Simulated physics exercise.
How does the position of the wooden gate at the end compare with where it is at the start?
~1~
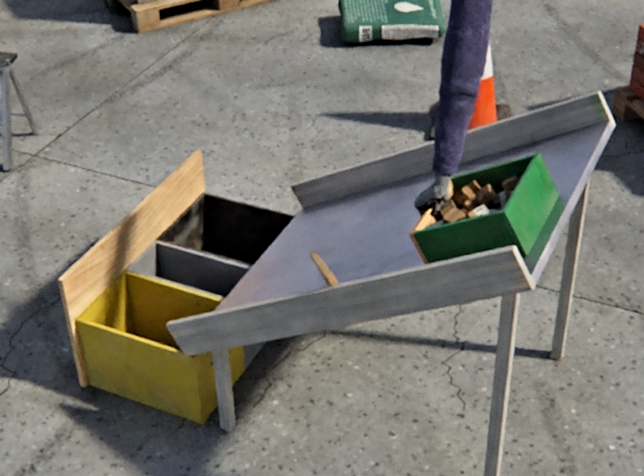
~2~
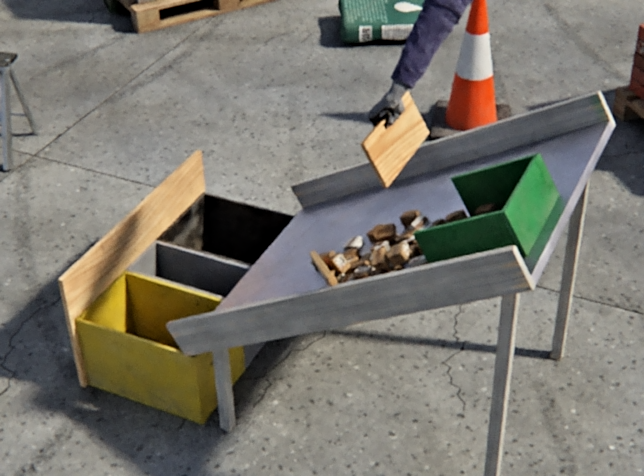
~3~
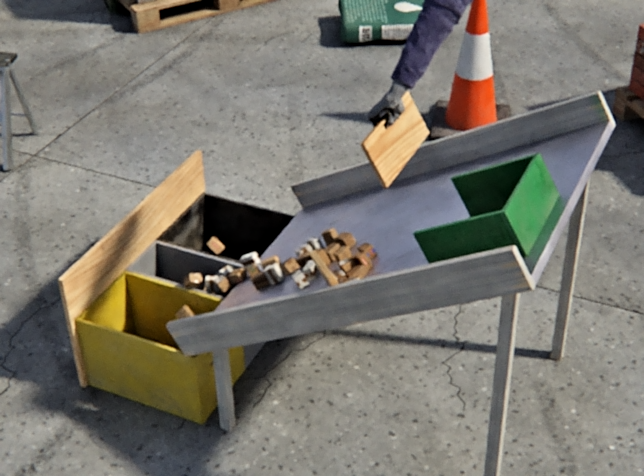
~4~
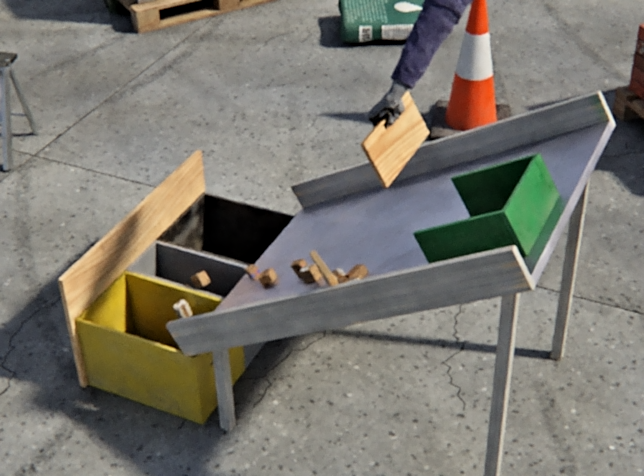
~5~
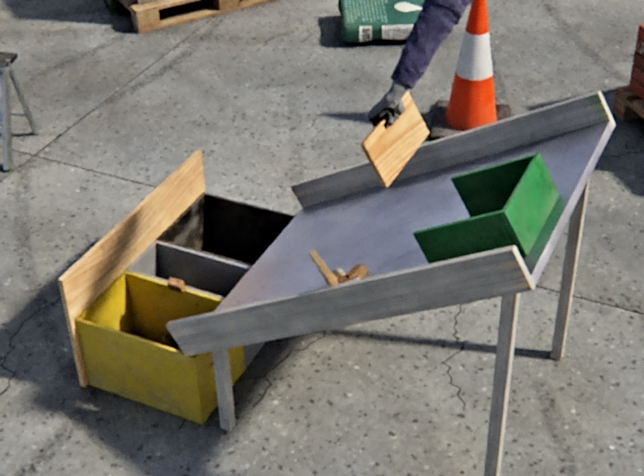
At the start the gate closes off the green pen, holding back the blocks. By the end it is farther left and higher in view, held by a gloved hand near the table's far edge, leaving the pen open.
